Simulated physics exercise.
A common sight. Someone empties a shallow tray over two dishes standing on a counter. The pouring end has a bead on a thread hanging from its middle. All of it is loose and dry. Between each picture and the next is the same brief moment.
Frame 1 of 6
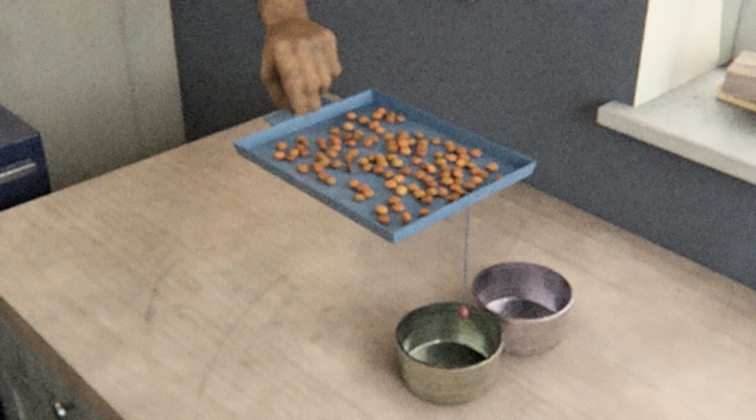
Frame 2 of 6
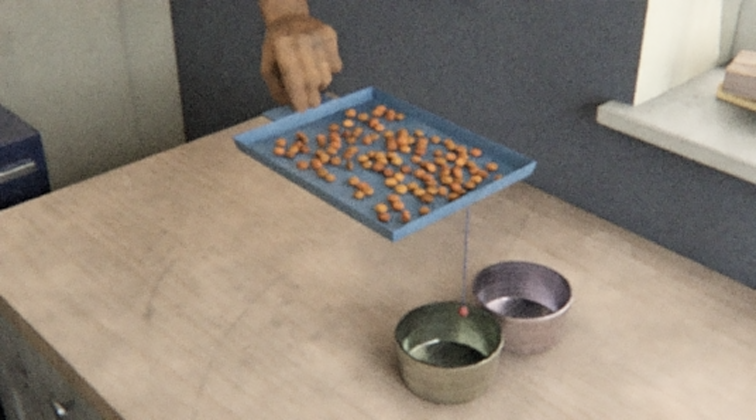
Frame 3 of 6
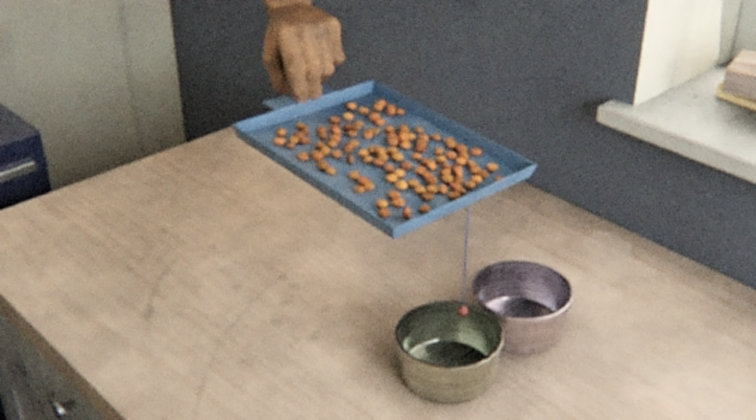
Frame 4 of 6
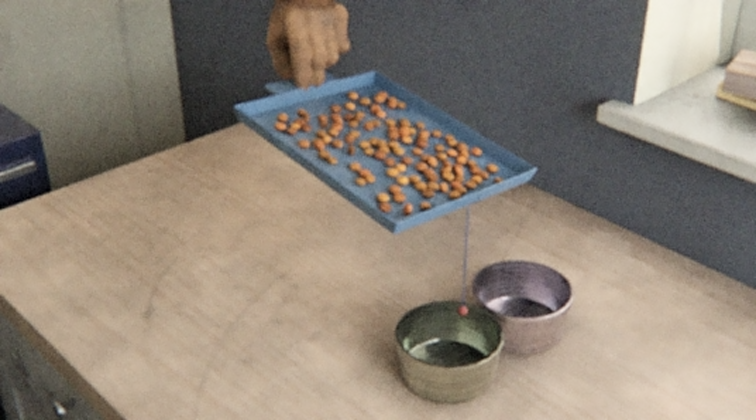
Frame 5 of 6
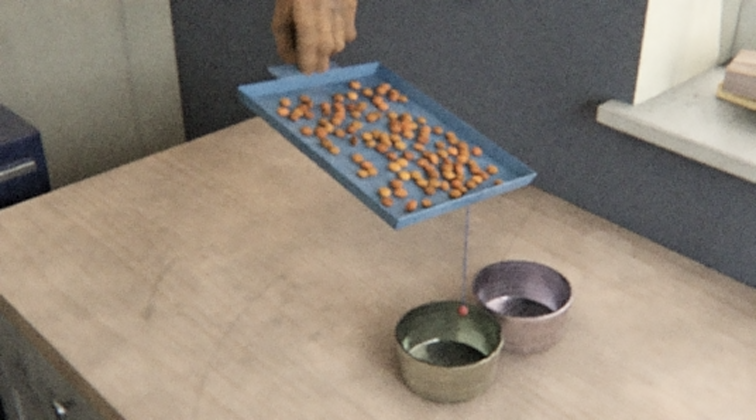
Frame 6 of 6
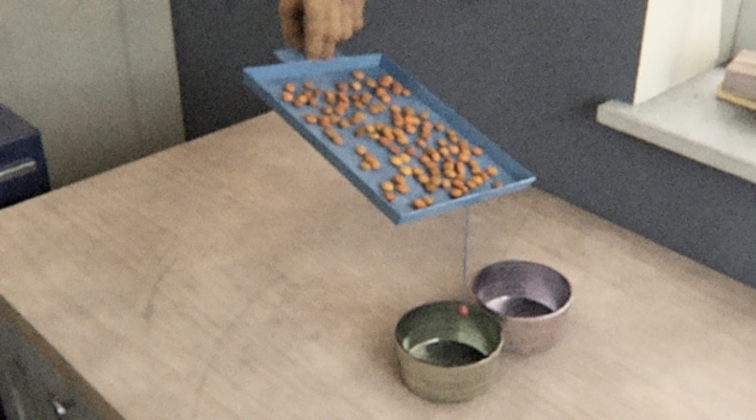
A blue tray scattered with small brown pieces tilted gradually as a hand raised its far end above a wooden counter, while the pieces stayed on it and the green and purple bowls below stood still.
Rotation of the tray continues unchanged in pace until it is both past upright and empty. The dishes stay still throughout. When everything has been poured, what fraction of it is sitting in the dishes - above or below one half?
Above one half.
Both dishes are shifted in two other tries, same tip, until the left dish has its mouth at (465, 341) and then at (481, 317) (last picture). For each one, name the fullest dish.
So: The one further right first, and the one further right second.
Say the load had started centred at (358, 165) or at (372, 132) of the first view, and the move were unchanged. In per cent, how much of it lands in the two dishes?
Close to 100 %, followed by close to 90 %.
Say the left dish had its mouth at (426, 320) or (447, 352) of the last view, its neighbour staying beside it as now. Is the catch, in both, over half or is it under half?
Together the dishes get beyond half first, then beyond half.
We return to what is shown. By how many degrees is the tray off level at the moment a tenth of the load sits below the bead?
Angle reached: About 75°.
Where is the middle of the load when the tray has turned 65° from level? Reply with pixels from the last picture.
(492, 173).
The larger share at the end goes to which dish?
In the end, the right-side dish gets more.
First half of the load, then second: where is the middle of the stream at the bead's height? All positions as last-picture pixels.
Close to (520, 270), then close to (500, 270).
Soon after the last picture, tray tipped steeply; nearly all on the tray; a small part in the air.
A little later, tray tipped past a quarter turn; a small part on the tray; nearly all in the right dish; a stray few in the air.
Later still, tray tipped past a quarter turn; nearly all in the right dish; a stray few outside both.
At rest, tray tipped past a quarter turn; none in the left dish; nearly all in the right dish; a stray few outside both.
